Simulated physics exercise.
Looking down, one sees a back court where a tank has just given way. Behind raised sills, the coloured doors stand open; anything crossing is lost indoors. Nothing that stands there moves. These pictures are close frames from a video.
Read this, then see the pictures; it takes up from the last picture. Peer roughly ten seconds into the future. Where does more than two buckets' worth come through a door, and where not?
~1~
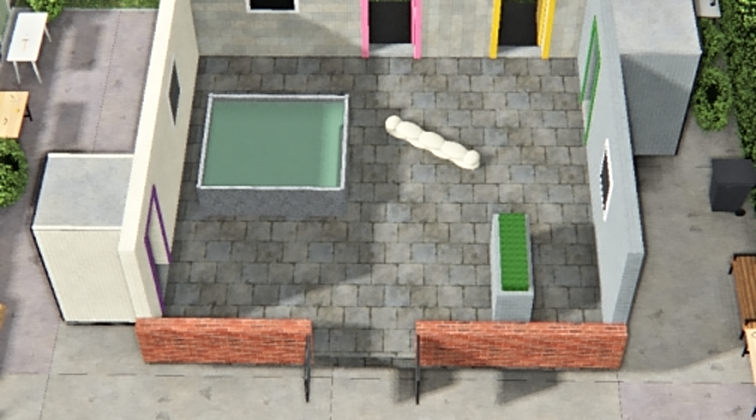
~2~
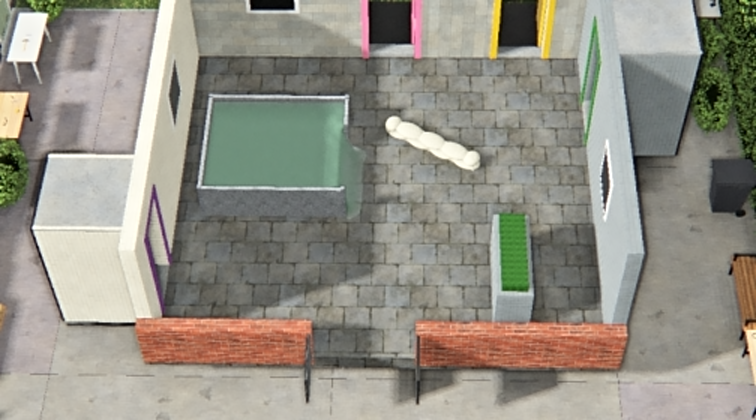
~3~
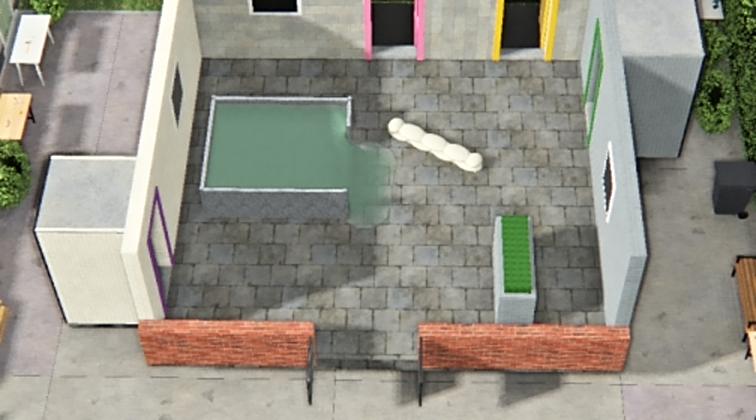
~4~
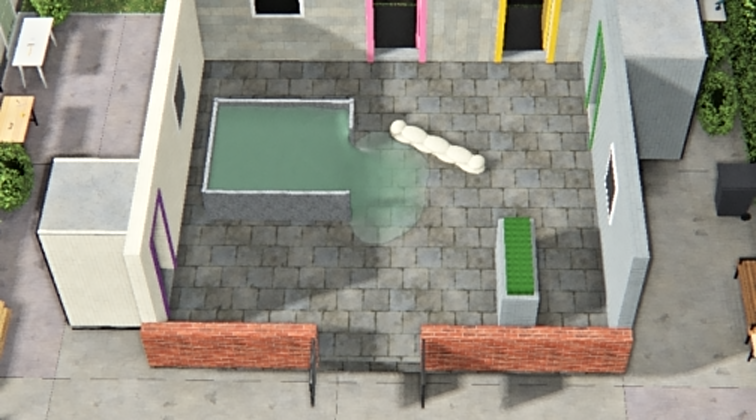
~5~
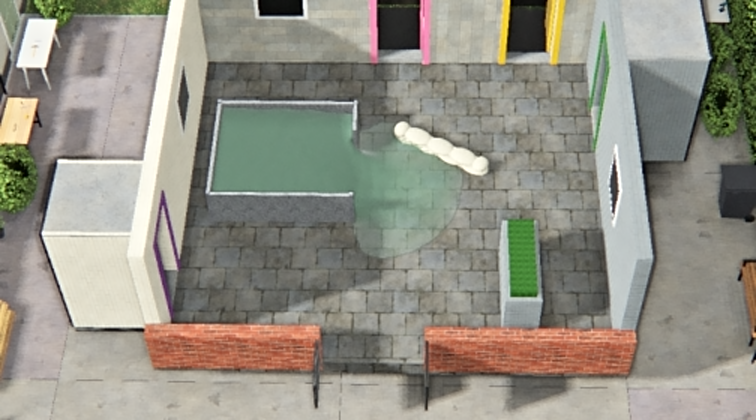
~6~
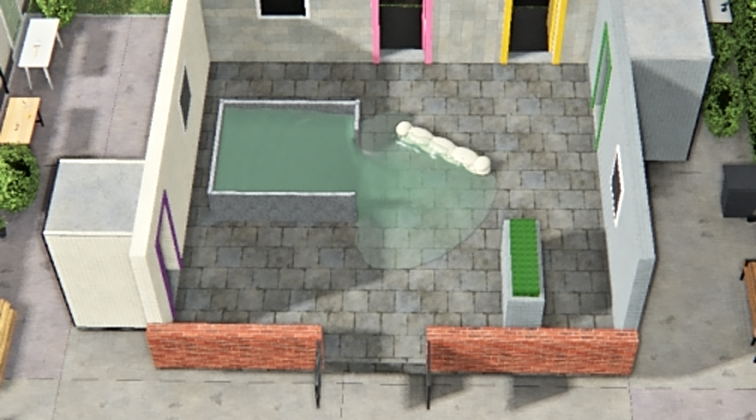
Result: Purple door: Over two buckets; pink door: Two buckets or fewer; yellow door: Over two buckets; green door: Two buckets or fewer.
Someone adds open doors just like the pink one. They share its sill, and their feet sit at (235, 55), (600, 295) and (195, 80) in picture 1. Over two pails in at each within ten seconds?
Taking the new doors in the order given: The first comes up short, the second tops it, the third comes up short.
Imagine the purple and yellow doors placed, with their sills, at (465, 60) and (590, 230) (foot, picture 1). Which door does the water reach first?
That is the door marked yellow.
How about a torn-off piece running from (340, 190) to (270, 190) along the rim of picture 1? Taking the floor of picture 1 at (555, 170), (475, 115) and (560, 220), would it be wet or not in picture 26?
Untouched, untouched, untouched.
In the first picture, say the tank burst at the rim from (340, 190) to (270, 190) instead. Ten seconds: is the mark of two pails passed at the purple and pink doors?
In short: Purple door floods, pink door stays under.
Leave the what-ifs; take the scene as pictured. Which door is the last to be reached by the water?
My answer: The purple one.
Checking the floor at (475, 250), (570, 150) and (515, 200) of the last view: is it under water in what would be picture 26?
Result, in that order: Wetted / wetted / wetted.
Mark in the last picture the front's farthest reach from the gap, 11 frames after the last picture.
About (612, 334).
A moment on, water covers 25 % of the floor; the purple door not reached, the pink door not reached, the yellow door not reached, the green door not reached.
Next, water covers 35 % of the floor; the purple door not reached, the pink door wet at the sill, nothing in, the yellow door not reached, the green door wet at the sill, nothing in.
Then, water covers 50 % of the floor; the purple door not reached, the pink door wet at the sill, nothing in, the yellow door not reached, the green door wet at the sill, nothing in.
Later, water covers 80 % of the floor; the purple door wet at the sill, nothing in, the pink door wet at the sill, nothing in, the yellow door over two buckets in, the green door wet at the sill, nothing in.
In the end, water covers 95 % of the floor; the purple door far over two buckets in, the pink door wet at the sill, nothing in, the yellow door far over two buckets in, the green door wet at the sill, nothing in.
